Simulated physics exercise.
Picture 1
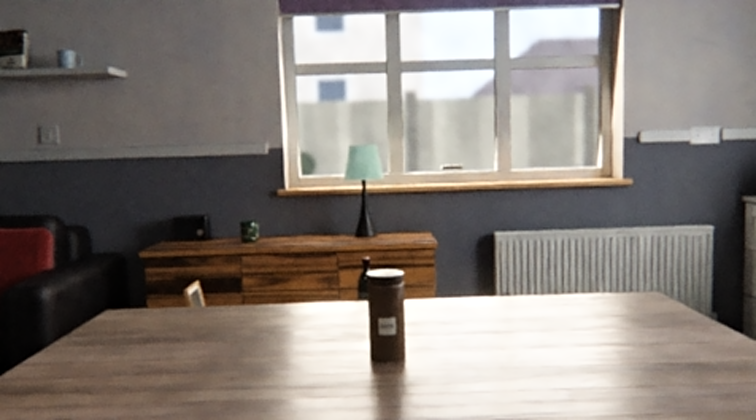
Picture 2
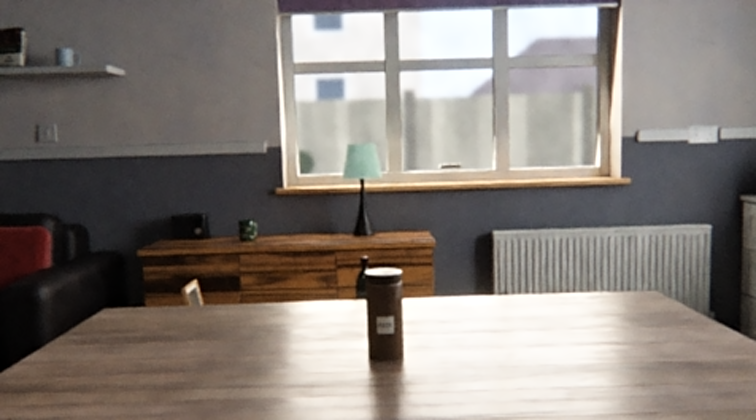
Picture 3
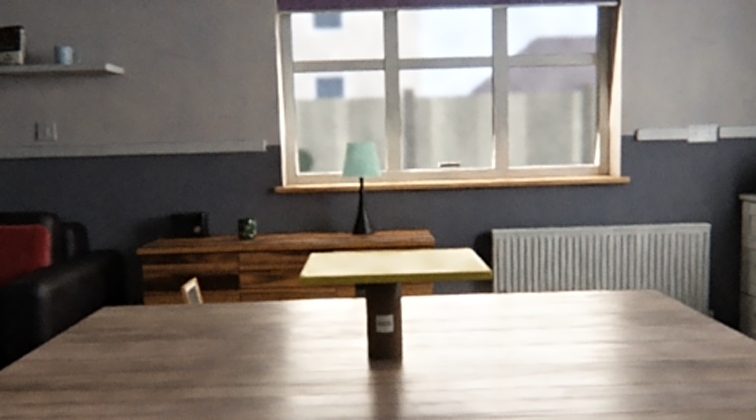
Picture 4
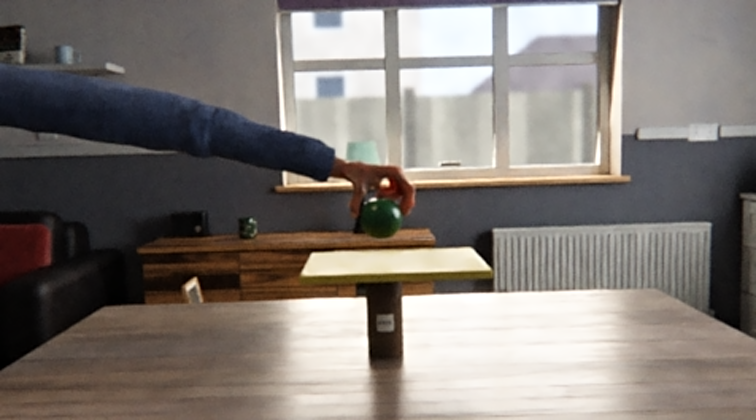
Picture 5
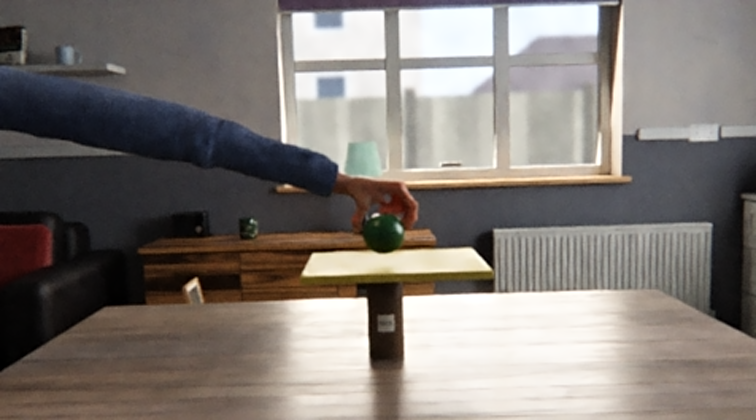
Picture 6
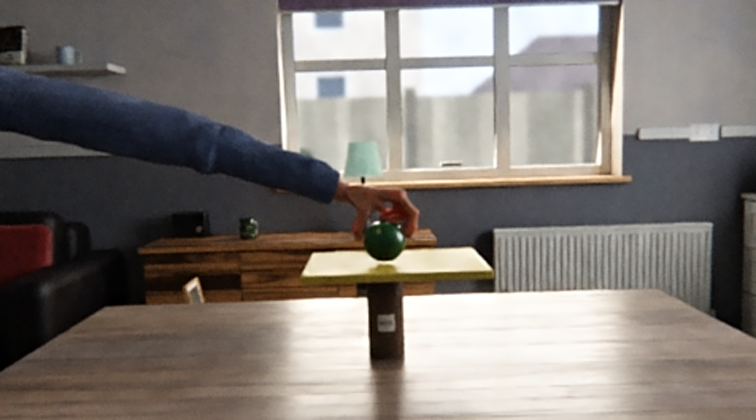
A living room with grey walls is seen from a nearly still camera facing across a wooden table towards a window. A dark brown container stands on the table, with a wooden sideboard and turquoise lamp behind, a black sofa at left and a white radiator at right. A flat yellow lid appears on top, then a blue-sleeved arm from the left lowers a green apple onto its middle, keeping hold.
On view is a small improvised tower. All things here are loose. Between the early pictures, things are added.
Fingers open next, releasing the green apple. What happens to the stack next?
I expect success here.
Then, 0.60 s after the last picture, things are still on the move.
Then, 1.40 s after the last picture, as before.
At rest, all 3 in place. Seen from the same camera at the end, green apple near (384, 242). The stack stays up.
